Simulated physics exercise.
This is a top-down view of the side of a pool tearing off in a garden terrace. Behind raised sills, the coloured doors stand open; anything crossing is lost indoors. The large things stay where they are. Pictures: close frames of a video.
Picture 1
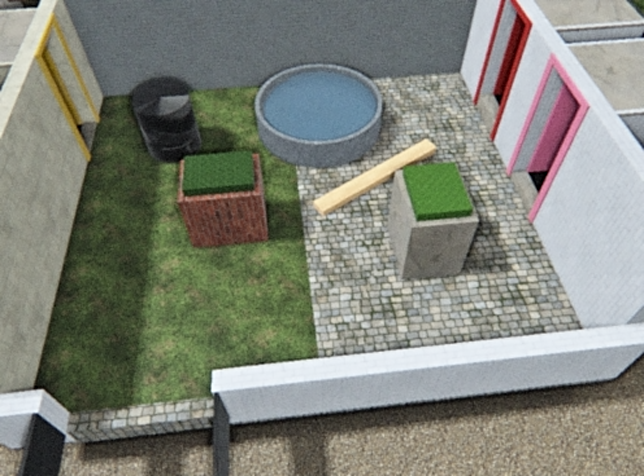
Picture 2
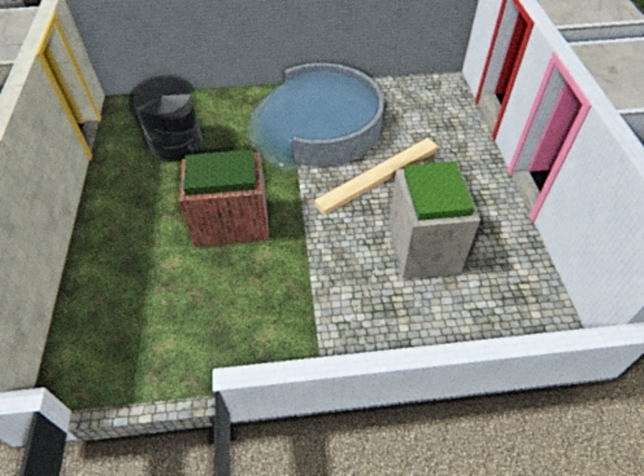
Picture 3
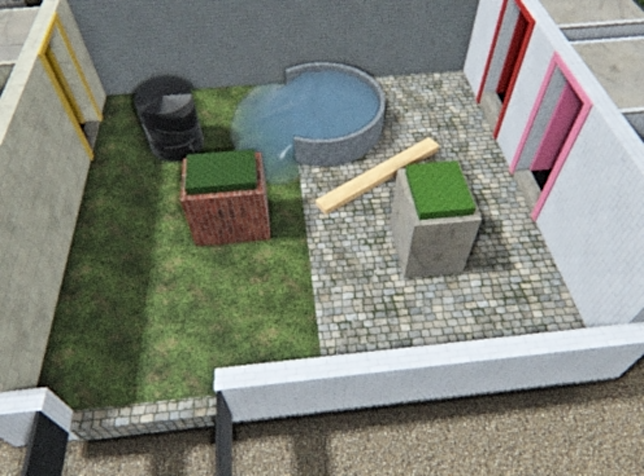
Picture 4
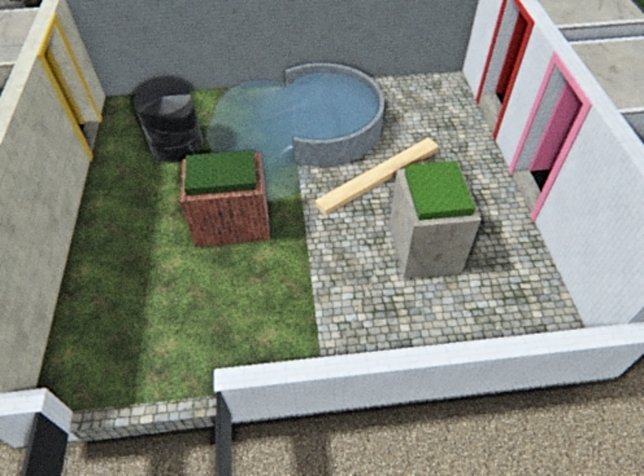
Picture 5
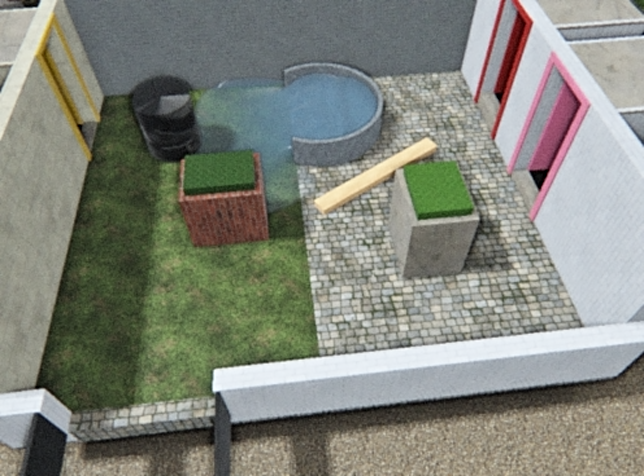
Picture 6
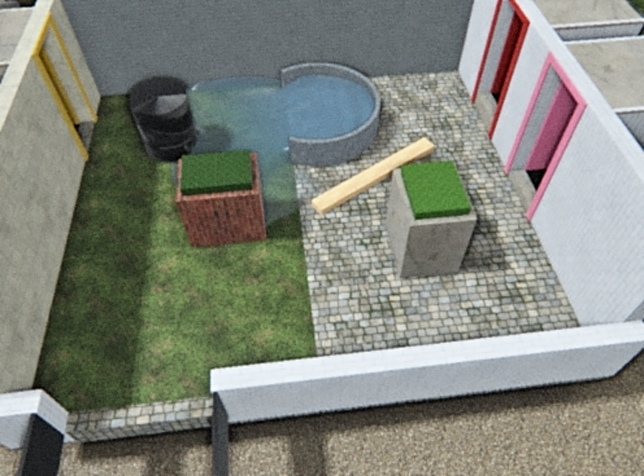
The left side of a round stone pool tore away in a walled garden terrace, and water poured through the gap, spreading left across the grass toward the black barrel and behind the brick planter.
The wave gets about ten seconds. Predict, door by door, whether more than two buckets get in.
In order: The yellow door is going to be swamped, the pink door is going to stay within two buckets, the red door is going to stay within two buckets.
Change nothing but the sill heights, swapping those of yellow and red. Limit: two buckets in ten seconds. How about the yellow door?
That way the yellow one stays in check.
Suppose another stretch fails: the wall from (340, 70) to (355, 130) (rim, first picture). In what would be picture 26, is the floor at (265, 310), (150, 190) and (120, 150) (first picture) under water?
Point by point: Unwetted; unwetted; unwetted.
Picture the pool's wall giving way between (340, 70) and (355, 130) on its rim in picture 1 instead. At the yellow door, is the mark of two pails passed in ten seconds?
As I see it, the yellow door stays short of it.
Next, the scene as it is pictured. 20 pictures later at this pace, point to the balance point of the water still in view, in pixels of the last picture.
The balance point is around (210, 143).
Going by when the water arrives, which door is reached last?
The one in pink.
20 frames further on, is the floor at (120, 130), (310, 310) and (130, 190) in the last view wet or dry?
Result, in order: Waterlogged / unflooded / waterlogged.
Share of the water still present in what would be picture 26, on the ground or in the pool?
Roughly 98 out of every hundred parts.
A moment on, water covers 20 % of the floor; the yellow door not reached, the pink door not reached, the red door not reached.
Next, water covers 30 % of the floor; the yellow door wet at the sill, nothing in, the pink door not reached, the red door not reached.
Then, water covers 40 % of the floor; the yellow door over two buckets in, the pink door not reached, the red door not reached.
Later, water covers 55 % of the floor; the yellow door far over two buckets in, the pink door not reached, the red door not reached.
In the end, water covers 75 % of the floor; the yellow door far over two buckets in, the pink door wet at the sill, nothing in, the red door wet at the sill, nothing in.
